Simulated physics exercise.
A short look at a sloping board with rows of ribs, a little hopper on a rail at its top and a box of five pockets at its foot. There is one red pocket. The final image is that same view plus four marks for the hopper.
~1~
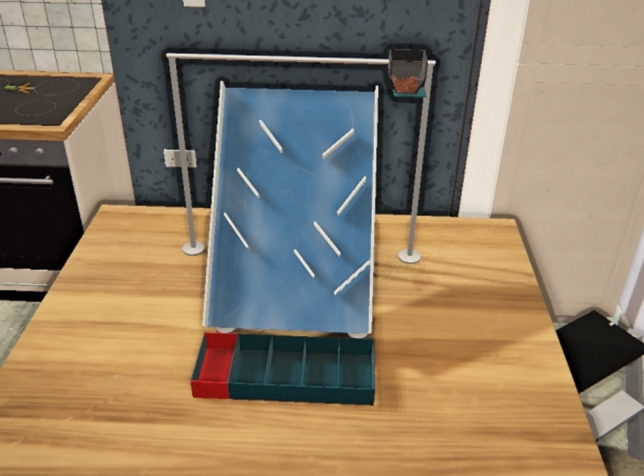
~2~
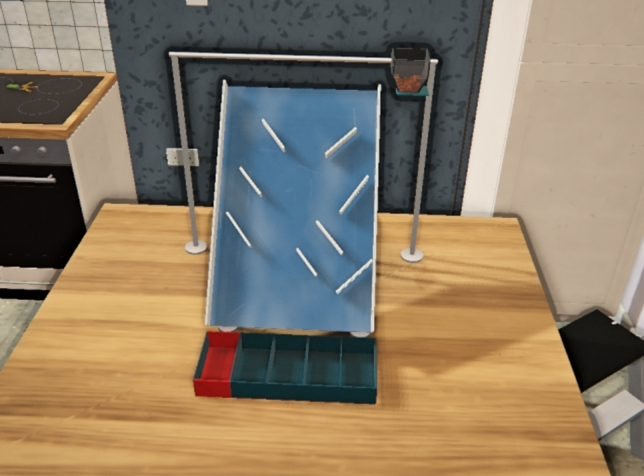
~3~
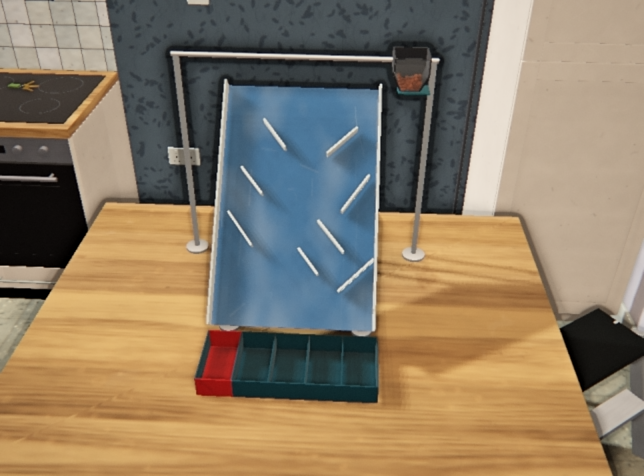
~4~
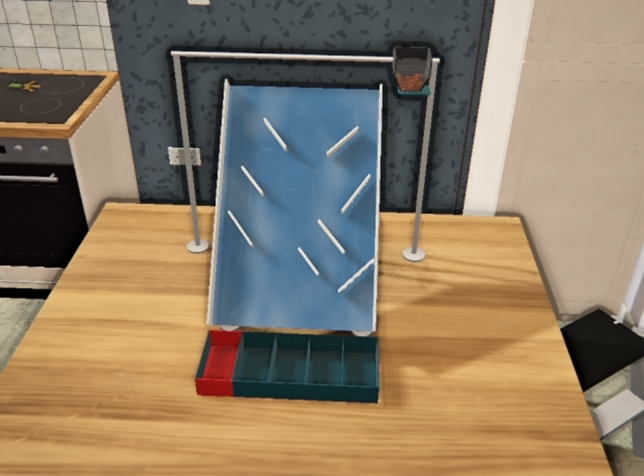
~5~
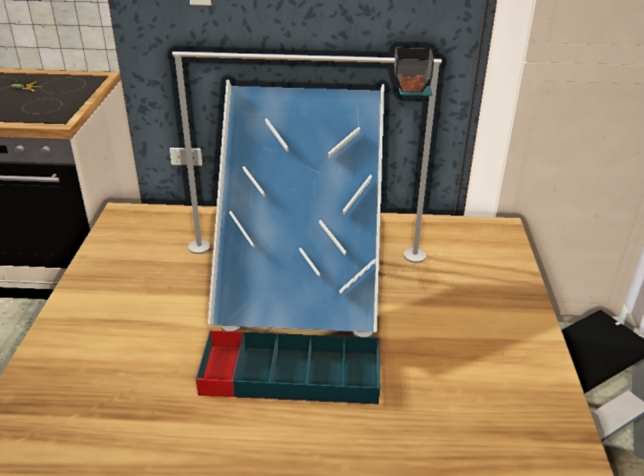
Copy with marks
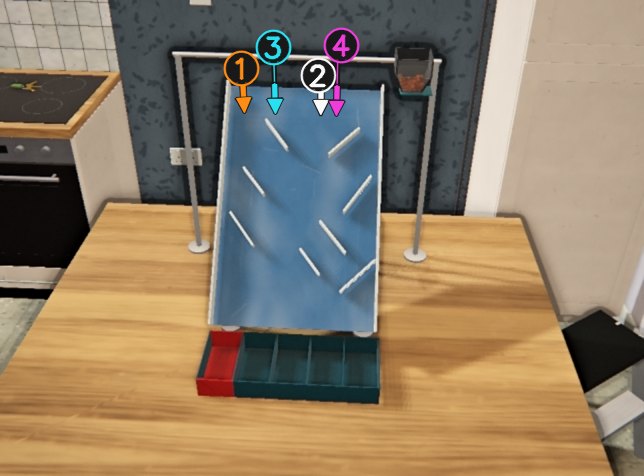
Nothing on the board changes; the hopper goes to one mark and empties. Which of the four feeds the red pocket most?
The answer is mark 1.
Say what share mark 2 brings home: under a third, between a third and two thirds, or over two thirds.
Mark 2 gives under a third.
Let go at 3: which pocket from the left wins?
It is the fourth one.
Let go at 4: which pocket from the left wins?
It is the second one.
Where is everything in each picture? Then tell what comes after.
The first frame shows hopper (405, 84), clay pellets, door shut.
The second frame shows ribs (263, 119) to (284, 148), (326, 154) to (356, 128), (240, 167) to (260, 194).
The third frame shows ribs (342, 211) to (369, 175), (228, 211) to (251, 245), (318, 220) to (343, 252).
The fourth frame shows ribs (299, 248) to (318, 274), (339, 291) to (374, 259).
The fifth frame shows red pocket (215, 387), number 1 of 5 from the left.
On the marked copy, mark 1 meets the board at (244, 107); mark 2 meets the board at (320, 109); mark 3 meets the board at (275, 108); mark 4 meets the board at (336, 110).
If 1 is chosen, roughly a third in the red pocket, roughly two thirds in other pockets, just a few outside the box.
If 2 is chosen, about a tenth in the red pocket, the larger part in other pockets, about a tenth outside the box.
If 3 is chosen, about a tenth in the red pocket, the larger part in other pockets.
If 4 is chosen, about a tenth in the red pocket, the larger part in other pockets, about a tenth outside the box.
